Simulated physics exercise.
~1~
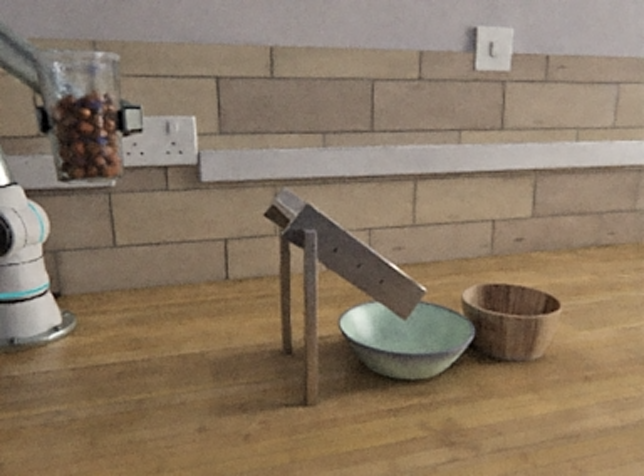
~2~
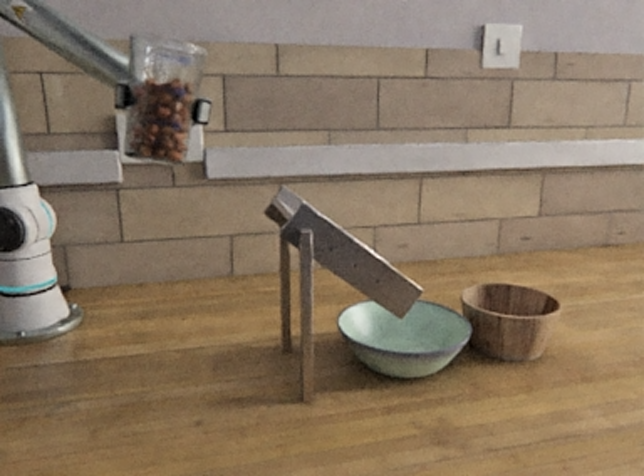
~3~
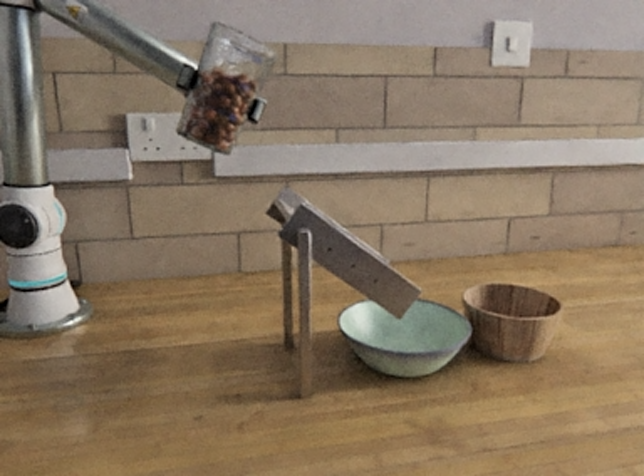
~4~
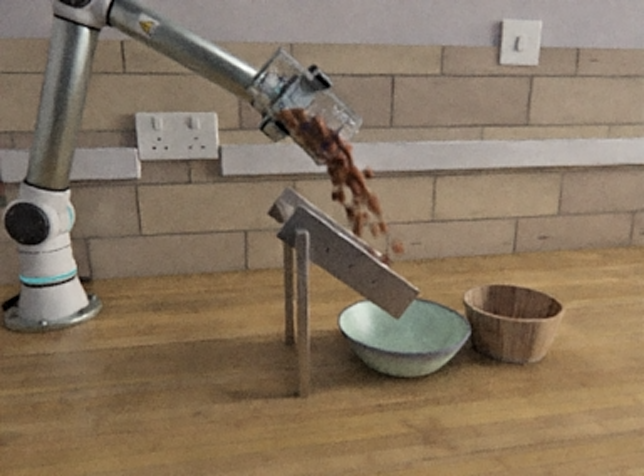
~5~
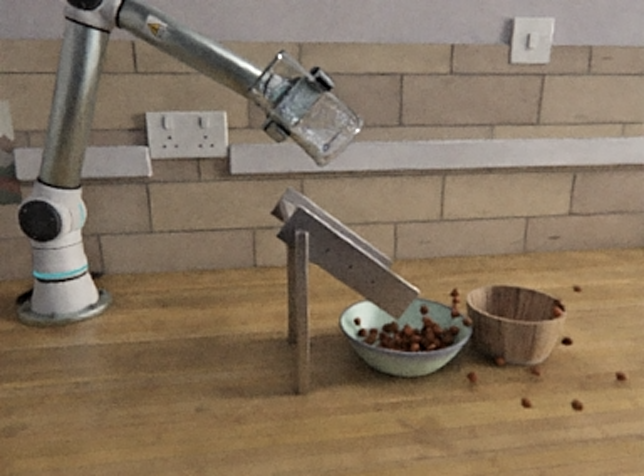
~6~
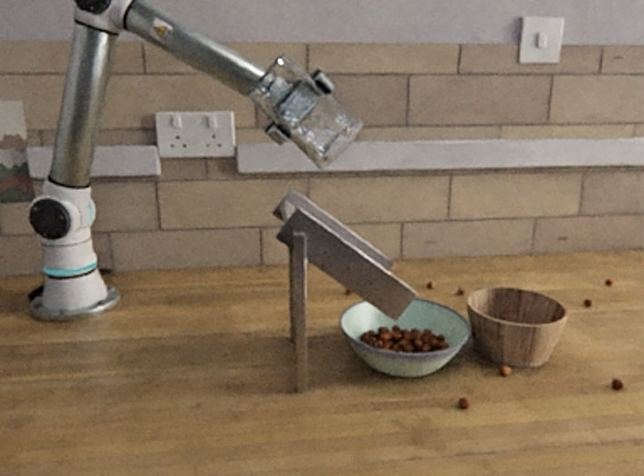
On a wooden worktop against a tan brick-tiled wall with white sockets, seen from the side and slightly above, a robot arm at the left holds a clear beaker of brown hazelnuts. A grey sloping chute on thin legs stands mid-table, leading down towards a pale green bowl, with a brown wooden bowl to its right. The arm carries the beaker rightwards, tilting it, then tips it over above the chute. The nuts pour out in a stream towards the green bowl, and some scatter past it. Finally the emptied beaker hangs tilted, most nuts rest in the green bowl and several lie on the worktop.
